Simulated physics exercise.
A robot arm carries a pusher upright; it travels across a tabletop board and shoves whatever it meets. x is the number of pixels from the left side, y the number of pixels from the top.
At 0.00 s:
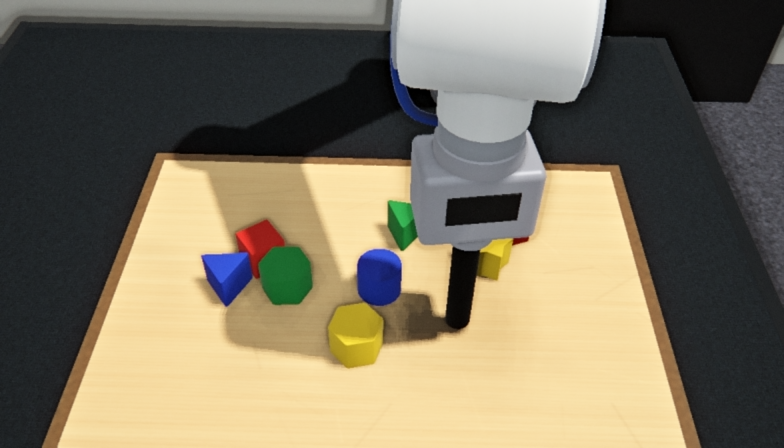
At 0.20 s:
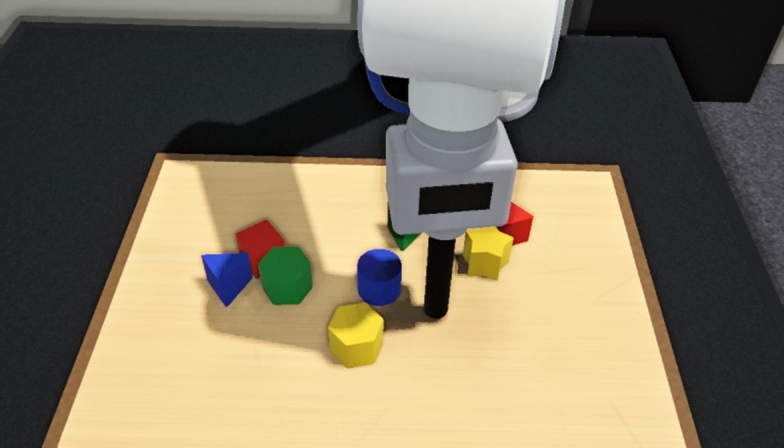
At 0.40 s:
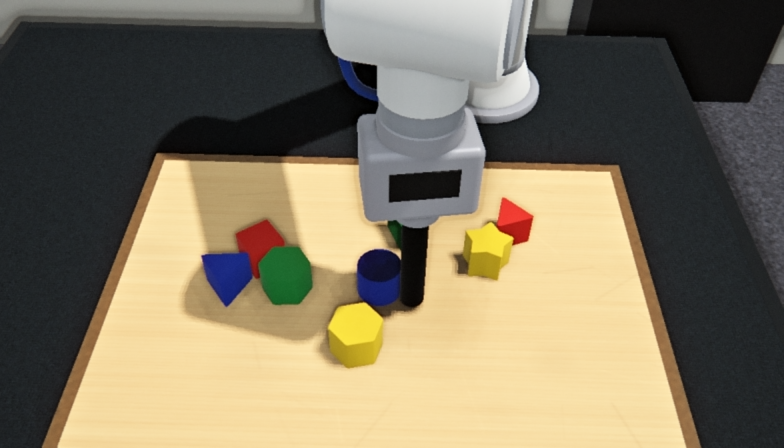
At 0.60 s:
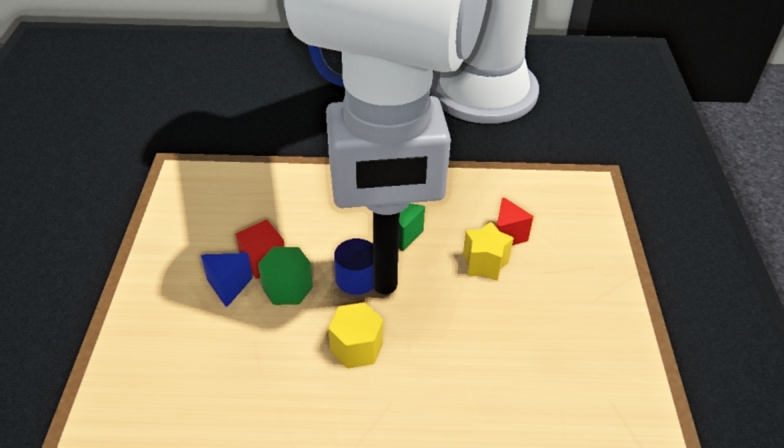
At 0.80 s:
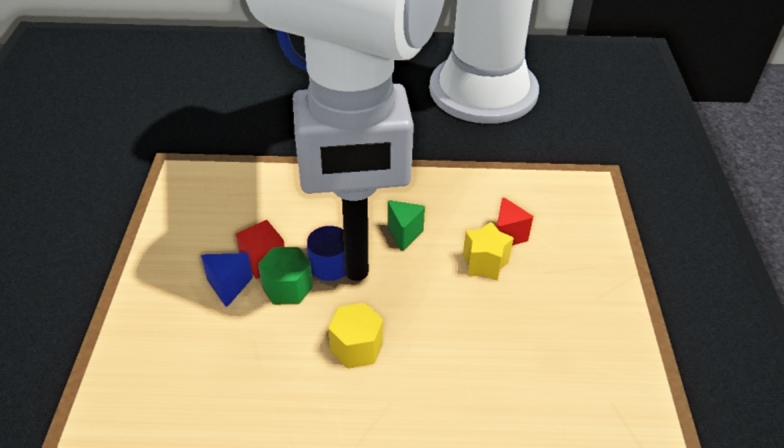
We see a robot arm with a black rod above colored blocks on a wooden board; the rod moves left and slightly away to a blue cylinder, then pushes it toward the green hexagon while the other blocks barely move.
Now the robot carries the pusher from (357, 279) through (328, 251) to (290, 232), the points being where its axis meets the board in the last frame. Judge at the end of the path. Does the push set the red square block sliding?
Yes.
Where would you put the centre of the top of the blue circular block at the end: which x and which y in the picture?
Its top centre is at about (254, 212).
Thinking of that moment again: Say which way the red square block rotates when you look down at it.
Spin direction: Counter-clockwise.
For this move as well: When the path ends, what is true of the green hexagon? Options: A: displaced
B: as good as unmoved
I choose B.
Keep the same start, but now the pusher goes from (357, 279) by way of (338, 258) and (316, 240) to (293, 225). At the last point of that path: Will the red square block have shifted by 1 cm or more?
It seems so.
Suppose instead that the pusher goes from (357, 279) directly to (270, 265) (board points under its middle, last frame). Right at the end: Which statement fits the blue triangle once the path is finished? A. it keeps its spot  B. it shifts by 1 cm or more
A: It keeps its spot.
What follows on the original path. One third of the way, pusher at (338, 252); blue circular block at (305, 227).
Two thirds of the way, pusher at (315, 237); red square block at (246, 238), turned 30° anticlockwise; blue circular block at (280, 217).
At the end, pusher at (289, 226); red square block at (239, 240), turned 45° anticlockwise; green hexagon still; blue circular block at (254, 212).
